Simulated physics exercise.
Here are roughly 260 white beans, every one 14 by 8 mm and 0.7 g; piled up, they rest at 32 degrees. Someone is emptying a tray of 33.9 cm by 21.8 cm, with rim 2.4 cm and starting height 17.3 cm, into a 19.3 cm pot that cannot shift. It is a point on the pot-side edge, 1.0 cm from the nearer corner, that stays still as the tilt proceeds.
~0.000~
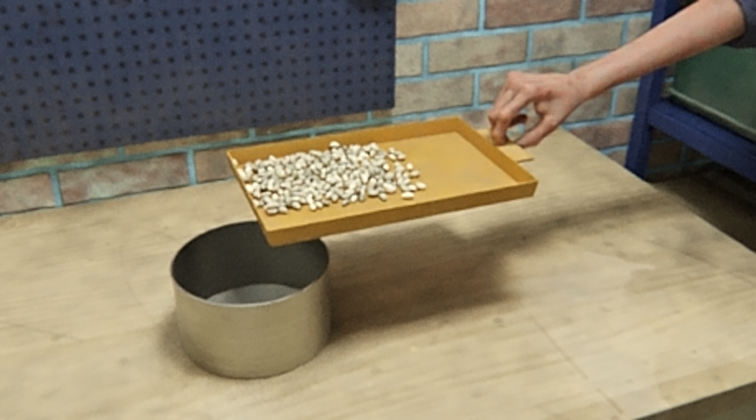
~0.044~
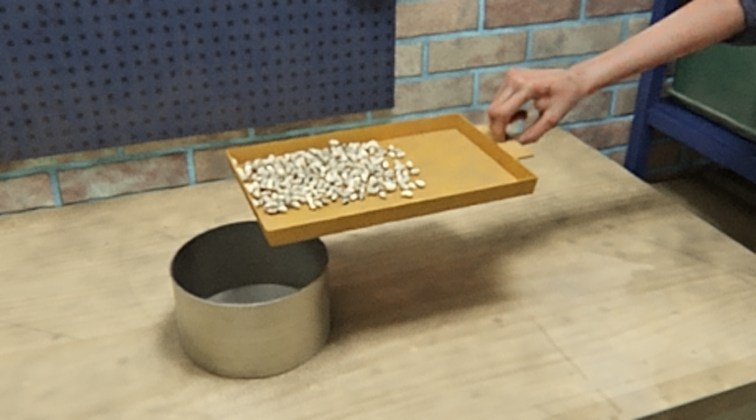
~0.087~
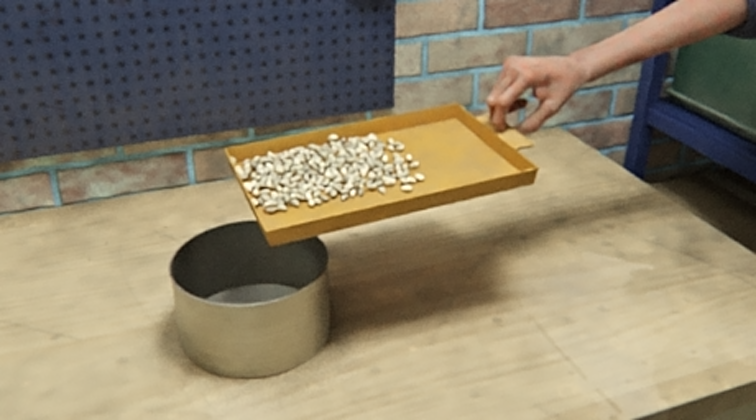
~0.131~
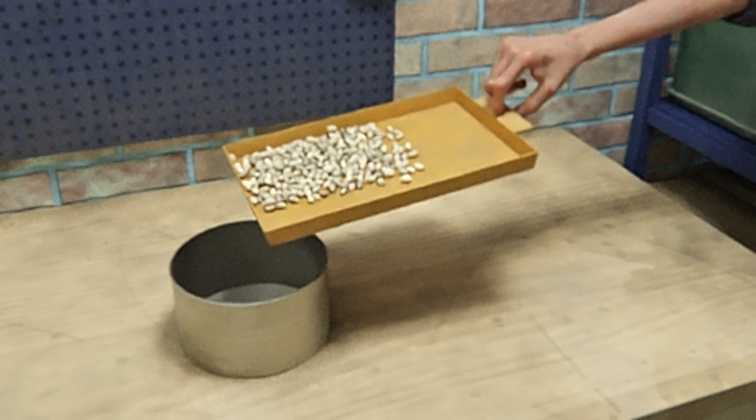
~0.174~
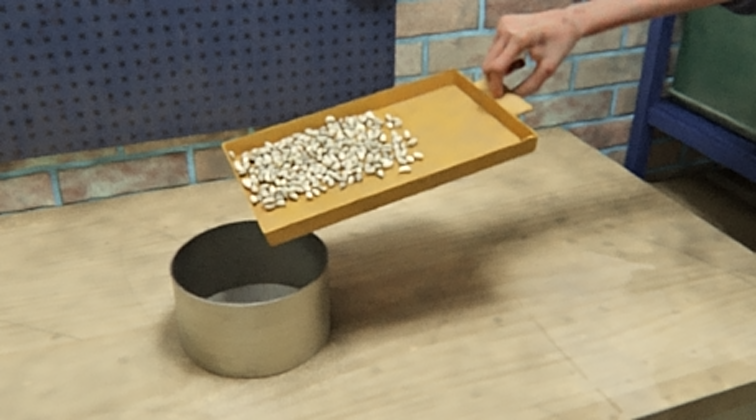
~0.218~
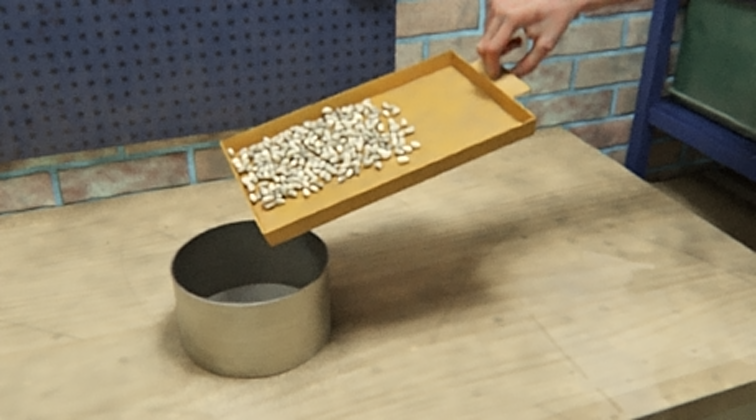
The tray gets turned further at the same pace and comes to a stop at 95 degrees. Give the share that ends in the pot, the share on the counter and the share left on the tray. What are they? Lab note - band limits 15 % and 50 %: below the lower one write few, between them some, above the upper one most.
Pot = most; counter = some; left on the tray = few.
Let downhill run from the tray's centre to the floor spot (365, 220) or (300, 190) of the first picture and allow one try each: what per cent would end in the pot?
About 0 and 65 per cent.
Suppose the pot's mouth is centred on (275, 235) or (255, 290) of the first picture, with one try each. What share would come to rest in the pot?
The shares would be near 0 and 75 per cent respectively.
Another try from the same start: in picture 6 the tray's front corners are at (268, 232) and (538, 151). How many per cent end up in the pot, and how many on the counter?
The pot gets 0 and the counter 100.
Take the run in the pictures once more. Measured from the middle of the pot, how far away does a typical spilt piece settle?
About 26 cm from the centre.
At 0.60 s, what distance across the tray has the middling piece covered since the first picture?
About 6 cm.
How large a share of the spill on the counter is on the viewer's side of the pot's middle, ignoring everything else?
Roughly 80 percent of the spill.
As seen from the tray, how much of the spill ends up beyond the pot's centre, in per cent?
Around 90 in a hundred.
After 0.60 s, tilt 54 degrees; the tray holds 100 %, the pot 0 %.
Then, at 0.86 s, tilt 80 degrees; the tray holds 75 %, the pot 5 %.
After 1.22 s, tilt 95 degrees; the tray holds 10 %, the pot 50 %.
In the end, at 2.8 s, pot 60 %, counter 40 %, tray 0 %.
